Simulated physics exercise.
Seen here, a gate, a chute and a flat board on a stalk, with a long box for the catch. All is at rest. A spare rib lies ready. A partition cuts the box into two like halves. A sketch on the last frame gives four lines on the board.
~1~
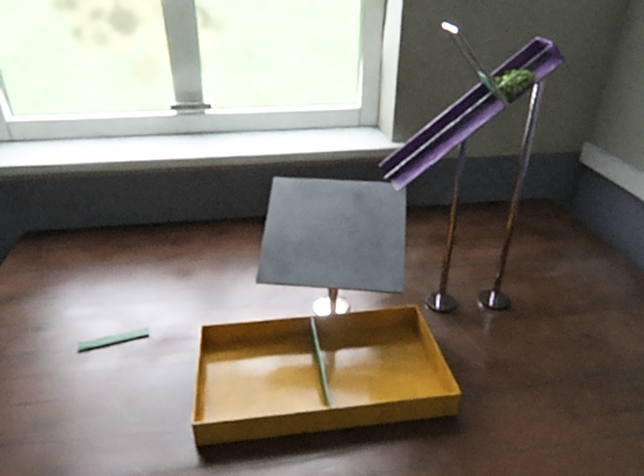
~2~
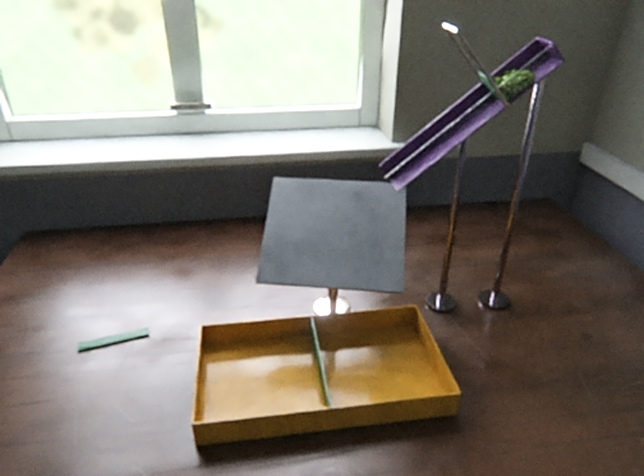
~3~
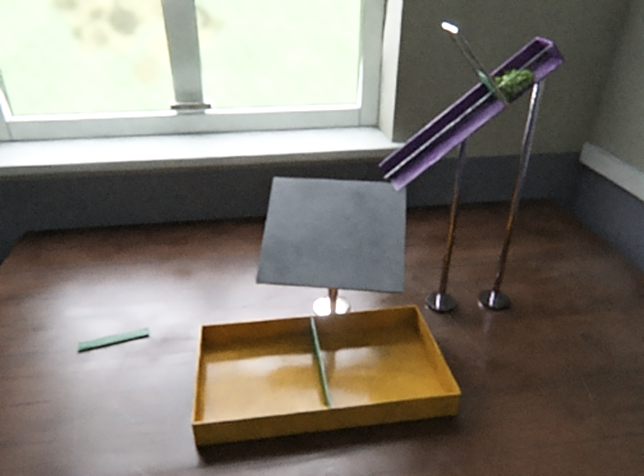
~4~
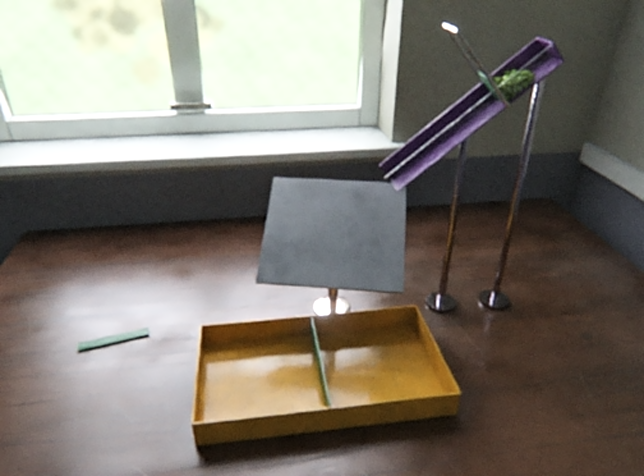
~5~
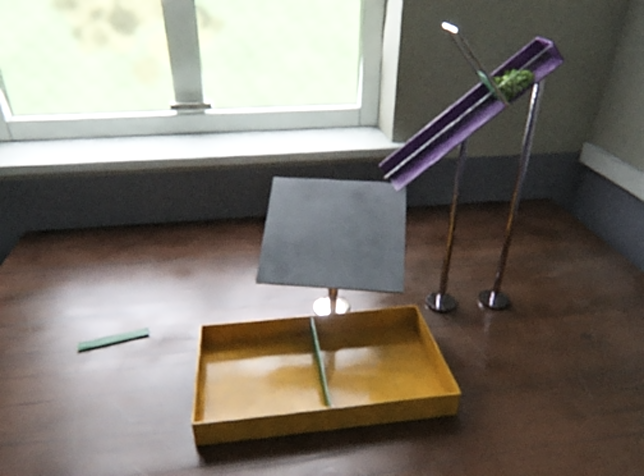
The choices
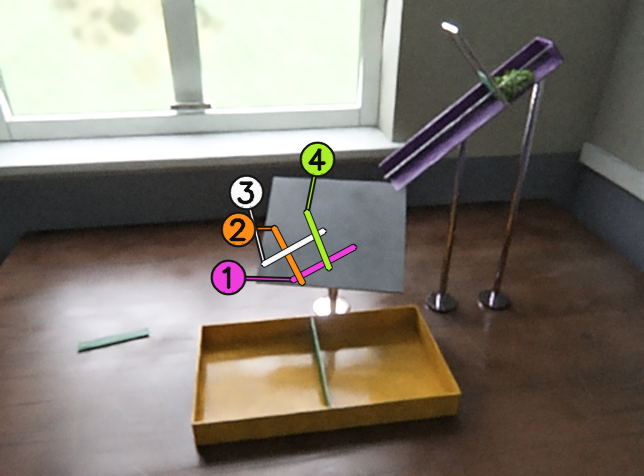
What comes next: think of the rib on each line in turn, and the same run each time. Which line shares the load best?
Go for 2.
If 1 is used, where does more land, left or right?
More lands on the left.
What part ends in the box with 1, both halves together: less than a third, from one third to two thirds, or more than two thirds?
It is more than two thirds.
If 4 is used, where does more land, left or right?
More lands on the right.
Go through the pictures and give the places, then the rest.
In the first picture, load behind the gate near (509, 85), dried peas; lip of the chute near (394, 185), sloping fairly steeply.
In the second picture, middle of the board near (334, 231), tilted fairly steeply; middle of its low edge near (329, 287); of its high edge near (339, 180).
In the third picture, front corners of the box near (192, 423) and (460, 393); front end of its middle wall near (331, 408); gate still shut near (486, 79).
In the fourth picture, middle of the load near (509, 85); lip near (394, 185).
In the fifth picture, middle of the load near (509, 85); lip near (394, 185).
On the marked copy, line 1 from (353, 247) to (293, 279); line 2 from (274, 228) to (302, 282); line 3 from (323, 231) to (264, 264); line 4 from (307, 212) to (328, 267).
With 1, of what is caught, all but a few in the left half, only a few in the right.
With 2, of what is caught, close to half in the left half, close to half in the right.
With 3, of what is caught, the bulk in the left half, a small share in the right.
With 4, of what is caught, a small share in the left half, the bulk in the right.
